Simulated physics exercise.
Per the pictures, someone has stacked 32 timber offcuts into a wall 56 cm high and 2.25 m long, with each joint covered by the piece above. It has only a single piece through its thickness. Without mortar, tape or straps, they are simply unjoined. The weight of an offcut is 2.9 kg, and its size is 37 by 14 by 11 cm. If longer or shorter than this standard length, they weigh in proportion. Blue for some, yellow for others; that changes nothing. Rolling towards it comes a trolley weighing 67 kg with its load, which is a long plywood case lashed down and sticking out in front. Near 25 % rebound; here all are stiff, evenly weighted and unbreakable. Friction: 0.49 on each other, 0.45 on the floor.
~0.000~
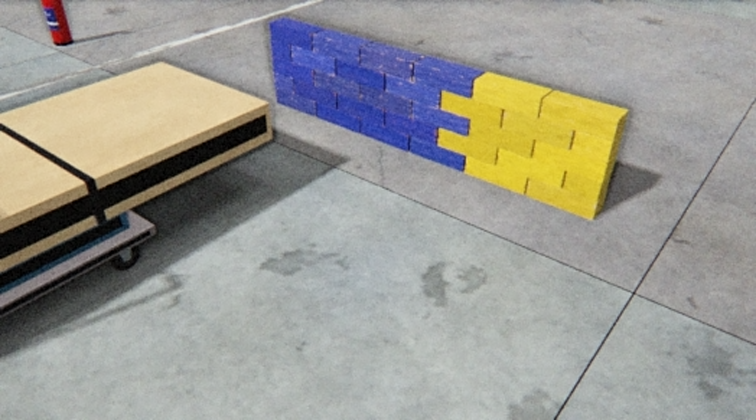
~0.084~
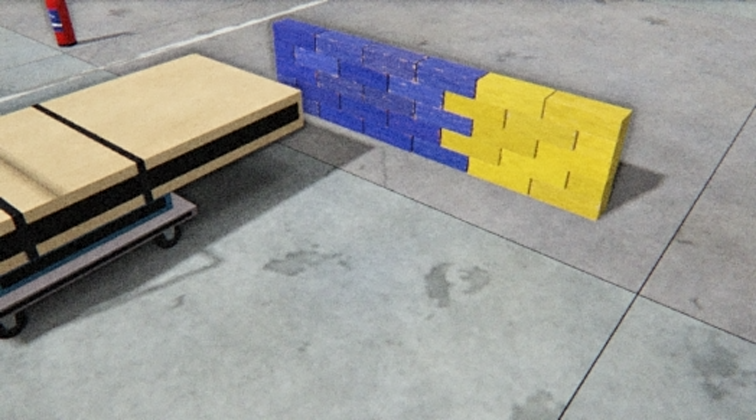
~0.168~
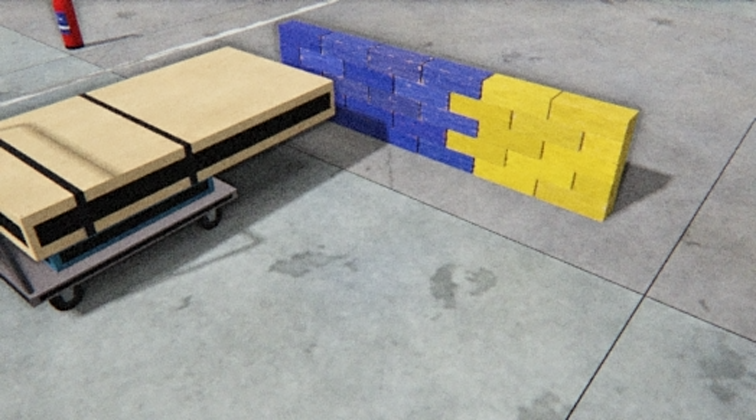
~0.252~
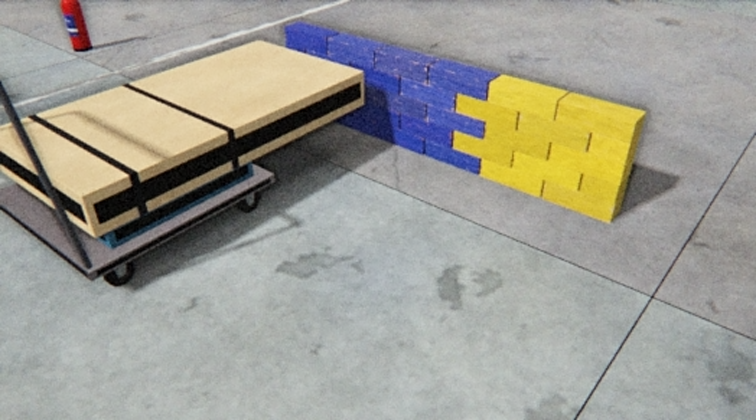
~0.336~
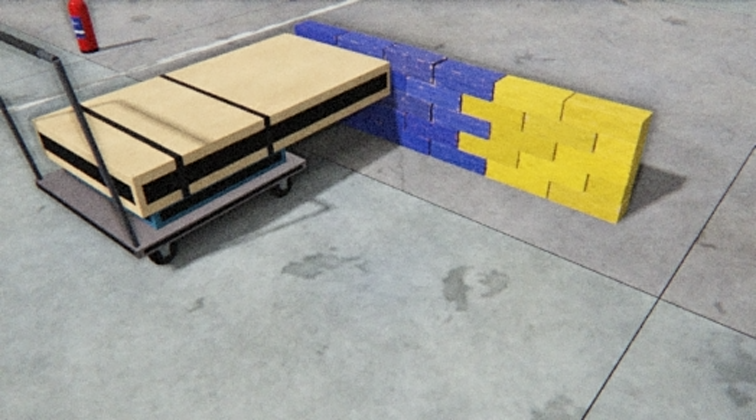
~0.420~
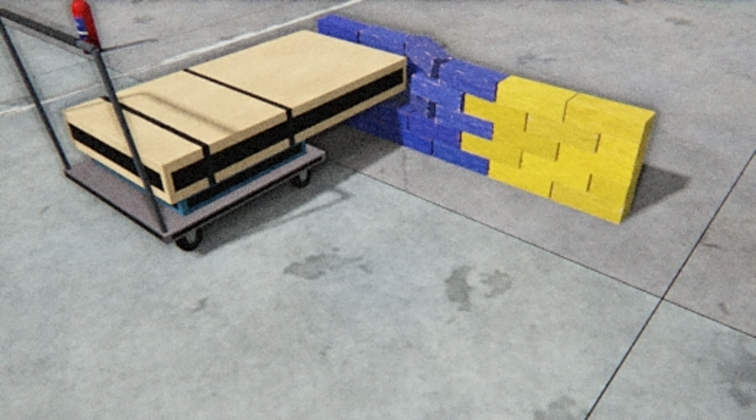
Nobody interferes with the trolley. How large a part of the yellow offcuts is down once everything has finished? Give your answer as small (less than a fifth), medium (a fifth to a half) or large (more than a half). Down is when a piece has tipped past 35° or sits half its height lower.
Small - less than a fifth.
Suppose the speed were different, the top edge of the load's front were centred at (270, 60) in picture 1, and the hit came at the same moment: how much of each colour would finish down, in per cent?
Result - blue: 60%; yellow: 0%.
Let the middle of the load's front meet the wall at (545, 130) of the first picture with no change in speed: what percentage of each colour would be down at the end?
Blue 20 %, yellow 80 %.
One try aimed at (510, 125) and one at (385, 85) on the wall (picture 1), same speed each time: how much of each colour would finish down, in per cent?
First try then second: Blue 20 and 60, yellow 80 and 20 per cent.
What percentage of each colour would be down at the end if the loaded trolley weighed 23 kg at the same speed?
Share down - blue: 60; yellow: 0 (per cent).
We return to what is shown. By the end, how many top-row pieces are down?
That row gives 4 in all.
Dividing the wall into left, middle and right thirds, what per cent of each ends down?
From the left: 80, then 50, then 0 percent.
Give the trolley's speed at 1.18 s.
Roughly 0.9 m/s.
After 0.56 s, load 38 cm past the wall's line, still rolling; none of the 12 yellow offcuts down (7 of 32 in all colours); top yellow offcut unmoved; top blue offcut leaning 17°, 48 mm lower.
After 0.84 s, load 80 cm past the wall's line, still rolling; none of the 12 yellow offcuts down (11 of 32 in all colours); top yellow offcut unmoved; top blue offcut on its side.
After 1.18 s, load 1.15 m past the wall's line, still rolling; none of the 12 yellow offcuts down (14 of 32 in all colours); top yellow offcut unmoved; top blue offcut on its side.
At rest (2.0 s), load 1.29 m past the wall's line, stopped; none of the 12 yellow offcuts down (14 of 32 in all colours); top yellow offcut unmoved; top blue offcut on its side. That is 0 per cent. As the last picture would show them, middles, top yellow offcut near (609, 118), top blue offcut near (485, 81).
